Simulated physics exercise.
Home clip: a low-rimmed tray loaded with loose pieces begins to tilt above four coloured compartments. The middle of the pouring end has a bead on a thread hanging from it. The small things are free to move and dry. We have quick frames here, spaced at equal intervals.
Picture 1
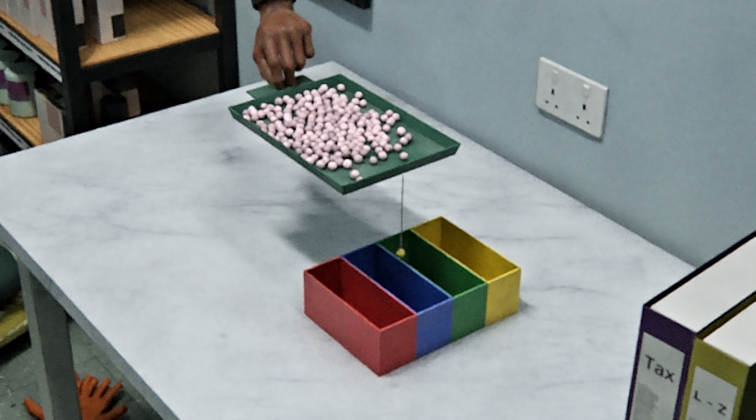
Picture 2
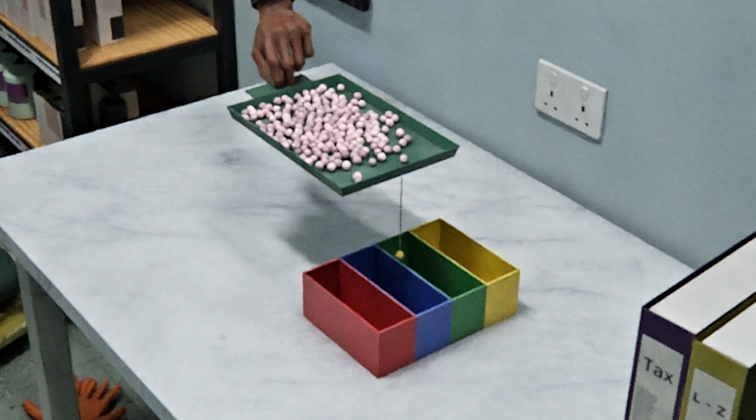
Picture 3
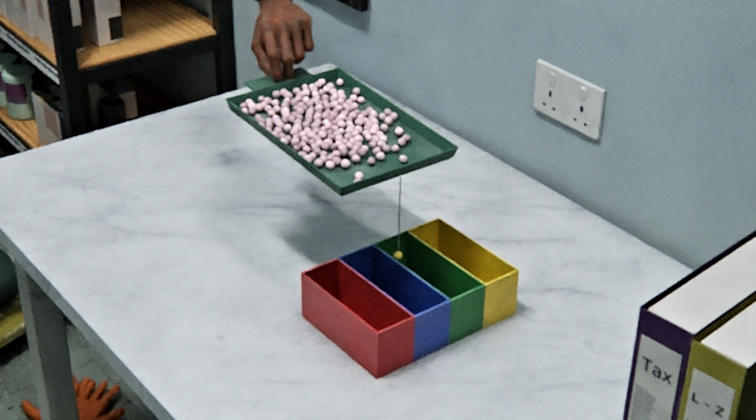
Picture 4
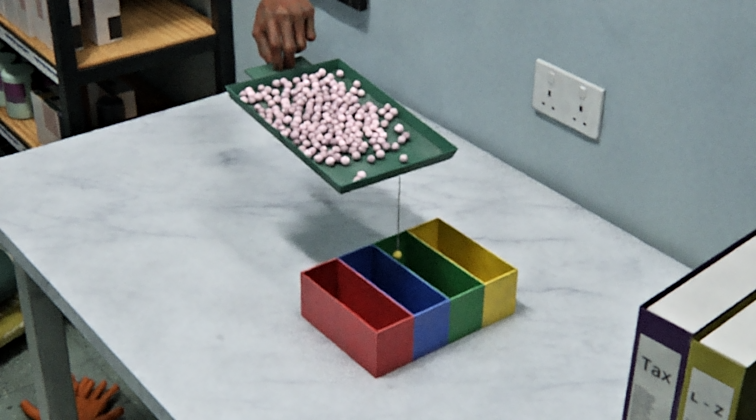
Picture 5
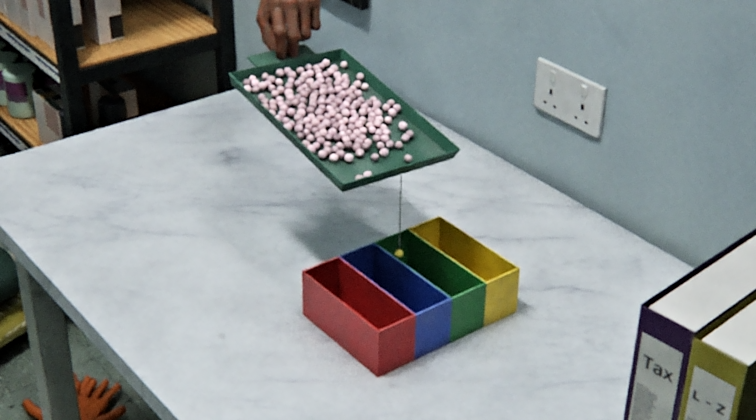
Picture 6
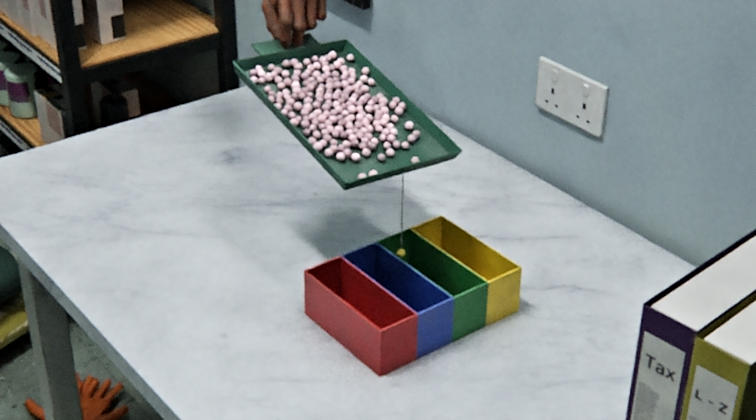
In this clip, a hand holds a green tray of small pale pink balls above red, blue, green and yellow compartments, then gradually raises its back end, tilting it slightly as the balls shift a little and a bead hangs below.
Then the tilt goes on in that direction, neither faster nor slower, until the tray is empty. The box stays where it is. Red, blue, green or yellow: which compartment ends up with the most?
The yellow one.
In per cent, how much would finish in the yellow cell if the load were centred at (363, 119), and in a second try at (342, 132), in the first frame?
First 50 %, then 50 %.
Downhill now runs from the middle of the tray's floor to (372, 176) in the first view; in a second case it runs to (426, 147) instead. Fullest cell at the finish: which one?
First try: Red. Second try: The cell in yellow.
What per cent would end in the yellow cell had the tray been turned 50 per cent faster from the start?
Expected result: Around 40 per cent.
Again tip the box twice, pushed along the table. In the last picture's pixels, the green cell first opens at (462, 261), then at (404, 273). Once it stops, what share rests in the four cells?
Around 100 percent the first time, around 50 percent the second.
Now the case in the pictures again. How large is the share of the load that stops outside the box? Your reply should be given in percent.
Around 10 %.
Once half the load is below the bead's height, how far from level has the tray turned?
Roughly 75 degrees from level.
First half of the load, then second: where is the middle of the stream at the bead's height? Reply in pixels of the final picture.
Half one: (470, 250), half two: (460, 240).
Soon after the last picture, tray tipped steeply; about two thirds on the tray; a small part in the yellow cell; a small part in the green cell; a stray few in the blue cell; a small part falling or outside the box.
A little later, tray tipped right over; a stray few on the tray; about half in the yellow cell; about a quarter in the green cell; a small part in the blue cell; a stray few in the red cell; a small part falling or outside the box.
Later still, tray tipped past a quarter turn; about half in the yellow cell; about a quarter in the green cell; a small part in the blue cell; a stray few in the red cell; a small part falling or outside the box.
At rest, tray tipped past a quarter turn; about half in the yellow cell; about a quarter in the green cell; a small part in the blue cell; a stray few in the red cell; a small part outside the box.
